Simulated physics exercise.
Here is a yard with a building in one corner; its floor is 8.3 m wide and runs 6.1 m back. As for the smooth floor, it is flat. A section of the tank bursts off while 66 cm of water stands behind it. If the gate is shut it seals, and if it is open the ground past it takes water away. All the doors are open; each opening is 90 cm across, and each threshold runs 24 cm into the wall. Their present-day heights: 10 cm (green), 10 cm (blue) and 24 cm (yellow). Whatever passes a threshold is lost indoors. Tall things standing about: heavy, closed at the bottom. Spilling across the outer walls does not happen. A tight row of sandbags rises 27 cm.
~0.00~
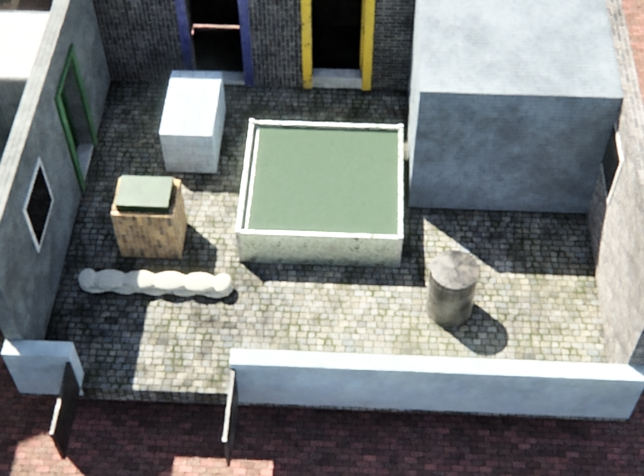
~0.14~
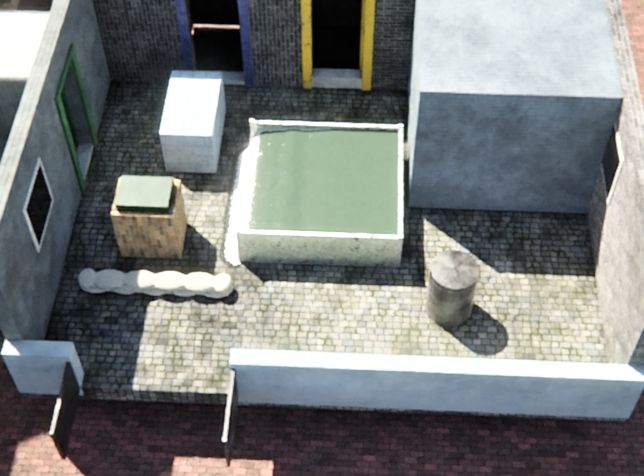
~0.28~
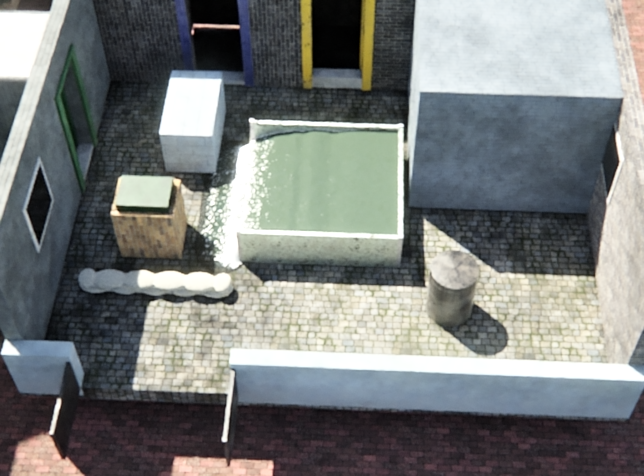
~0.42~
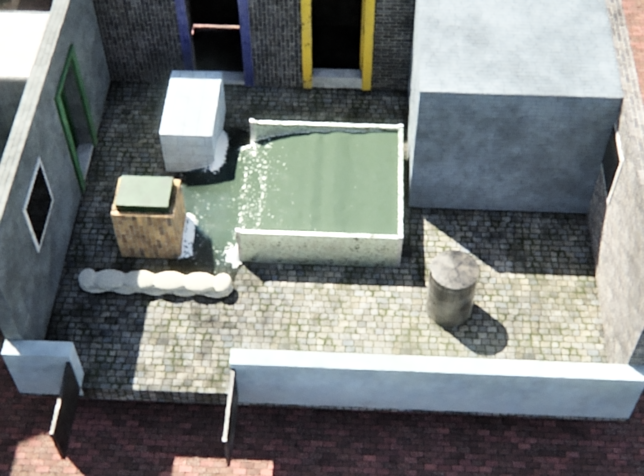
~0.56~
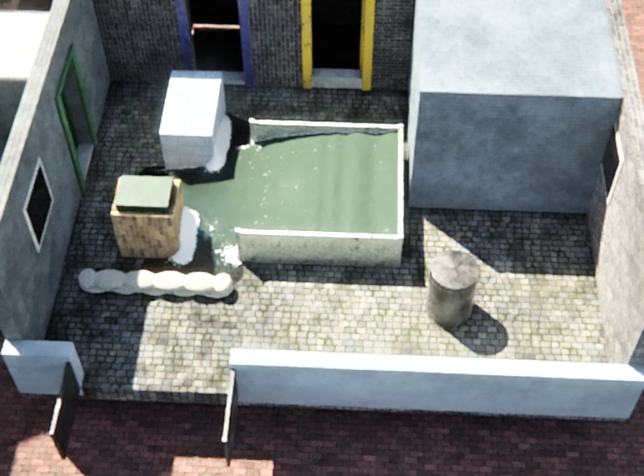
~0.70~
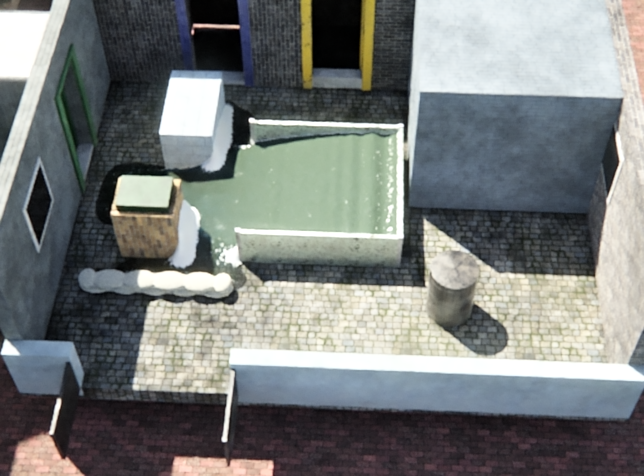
In a walled, stone-paved yard, the left side of a low tank of green water gave way, and the water poured out leftward across the floor, foaming against a white block and a wooden box.
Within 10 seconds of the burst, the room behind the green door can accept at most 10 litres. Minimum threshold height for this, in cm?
At least 36 cm or so.
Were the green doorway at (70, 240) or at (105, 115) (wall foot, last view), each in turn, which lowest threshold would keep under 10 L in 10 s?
About 29 cm, then about 20 cm.
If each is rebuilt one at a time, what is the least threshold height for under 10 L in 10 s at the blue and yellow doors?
Some 21 cm for blue, some 13.5 cm for yellow.
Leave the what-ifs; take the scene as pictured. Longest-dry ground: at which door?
The yellow door comes last.
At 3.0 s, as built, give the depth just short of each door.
Door depths (cm): Green = 28, blue = 14, yellow = 8.
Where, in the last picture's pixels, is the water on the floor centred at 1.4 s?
(267, 206), roughly.
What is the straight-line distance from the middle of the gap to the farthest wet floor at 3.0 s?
Near 4.4 m, more or less.
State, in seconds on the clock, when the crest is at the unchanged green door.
Peak time: About 2.0 s.
After 1.4 s water covers 25 % of the floor, deepest (45 cm) near (197, 230); 25 cm at the green door, 38 litres in over its 10 cm threshold.
After 3.0 s water covers 55 % of the floor, deepest (36 cm) near (98, 272); 28 cm at the green door, 270 litres in over its 10 cm threshold.
After 10.0 s water covers 90 % of the floor, deepest (17 cm) near (221, 141); 9 cm at the green door, 426 litres in over its 10 cm threshold.
At the green door as built, the water arrived by 0.9 s and peaked near 33 cm at 2.0 s.
With a threshold of 30.5 cm, 35 litres would have come in within the 10 s; with 41 cm, 1 litre. So under 10 litres takes about 36 cm.
